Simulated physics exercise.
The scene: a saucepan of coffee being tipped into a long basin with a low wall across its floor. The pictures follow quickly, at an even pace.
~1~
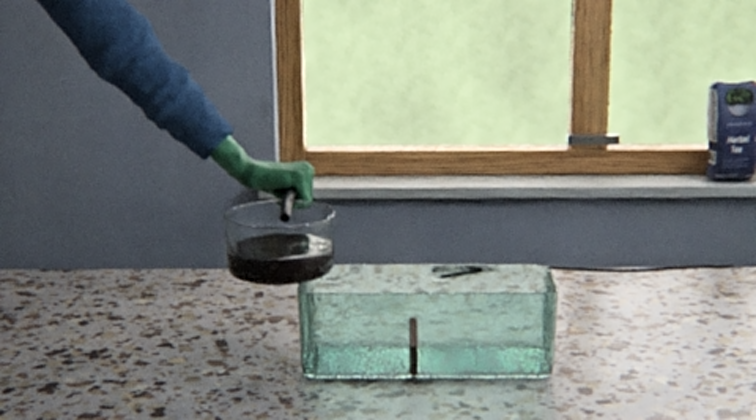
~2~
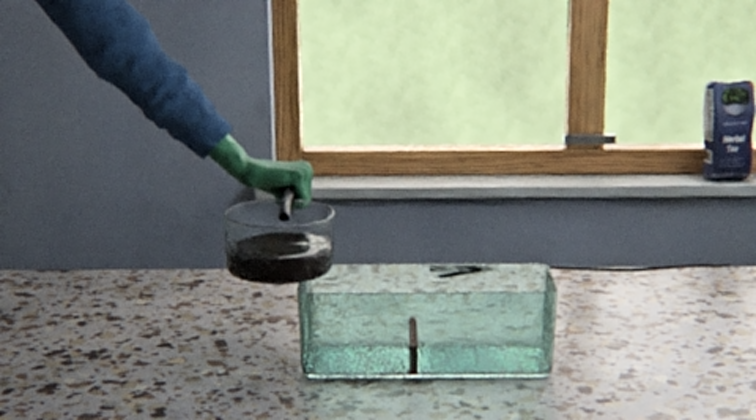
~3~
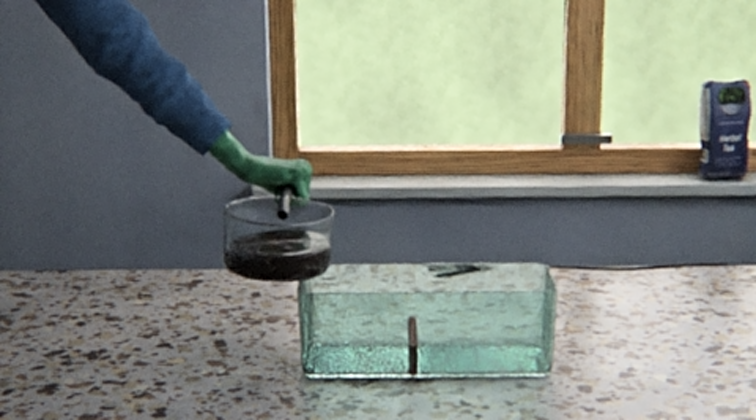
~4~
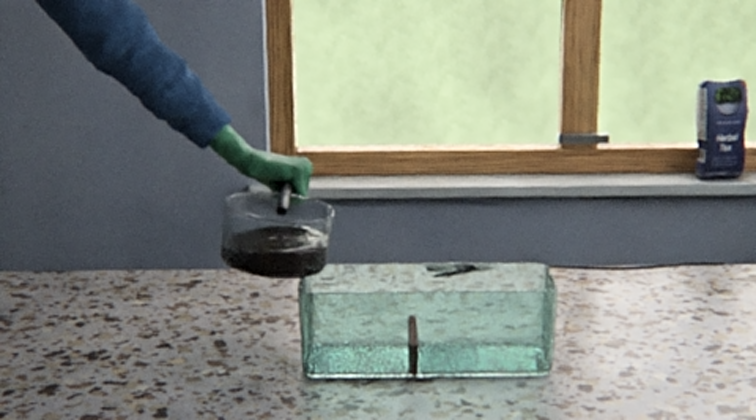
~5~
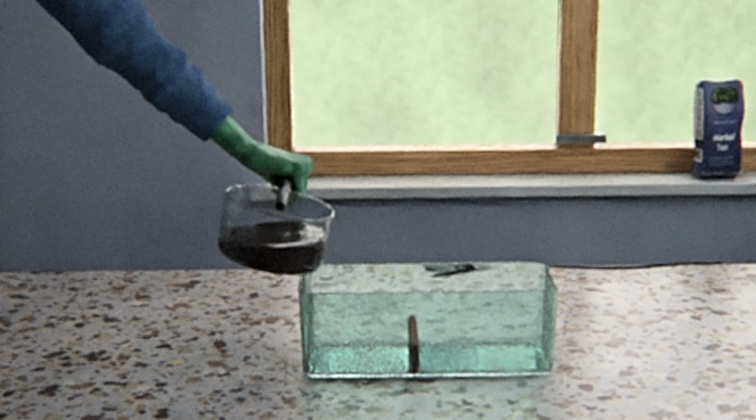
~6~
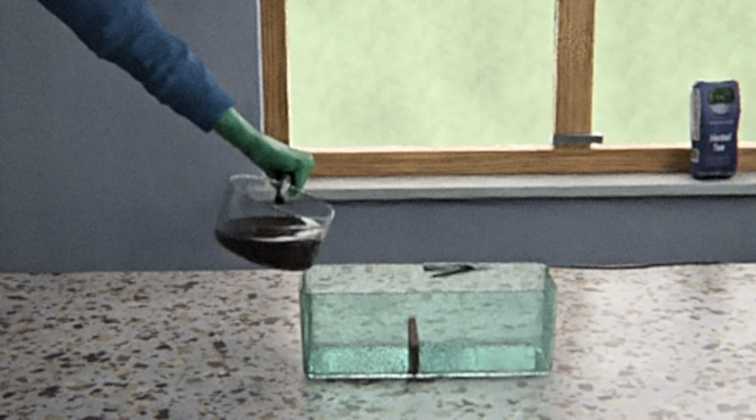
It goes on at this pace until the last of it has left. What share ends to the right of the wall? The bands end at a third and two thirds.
In the end less than a third is right of the wall.
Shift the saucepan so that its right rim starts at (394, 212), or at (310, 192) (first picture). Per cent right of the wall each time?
In turn 95 and 5 in a hundred.
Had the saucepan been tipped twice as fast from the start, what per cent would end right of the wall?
Near 50 %.
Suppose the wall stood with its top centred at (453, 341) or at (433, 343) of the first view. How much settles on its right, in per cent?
About 20 and 10 per cent.
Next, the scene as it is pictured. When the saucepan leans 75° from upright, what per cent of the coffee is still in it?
Some 75 per cent.
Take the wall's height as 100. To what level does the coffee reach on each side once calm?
Left: 50 %. Right: 10 %.
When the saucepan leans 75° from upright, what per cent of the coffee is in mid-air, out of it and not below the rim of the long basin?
Close to 25 per cent.
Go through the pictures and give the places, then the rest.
The first picture shows tilt 0°; pouring edge (333, 215); surface from (230, 246) to (332, 246); the long basin's rim runs from (301, 280) to (553, 280); the wall's top is at (414, 332).
The second picture shows tilt 1°; pouring edge (333, 215); surface from (229, 246) to (331, 244).
The third picture shows tilt 3°; pouring edge (333, 214); surface from (227, 244) to (329, 241).
The fourth picture shows tilt 8°; pouring edge (333, 215); surface from (224, 240) to (328, 238).
The fifth picture shows tilt 13°; pouring edge (333, 215); surface from (221, 234) to (326, 234).
The sixth picture shows tilt 20°; pouring edge (333, 215); surface from (218, 226) to (325, 229).
A moment on, the saucepan is tipped on its side and 75 per cent is still to pour, 0 is left of the wall and 0 right of it.
Next, the saucepan is tipped on its side and 21 per cent is still to pour, 41 is left of the wall and 17 right of it.
Then the saucepan is tipped right over and 2 per cent is still to pour, 69 is left of the wall and 23 right of it.
Later the saucepan is tipped right over and 0 per cent is still to pour, 74 is left of the wall and 24 right of it.
At rest 75 per cent lies left of the wall, 24 right of it and 1 outside.
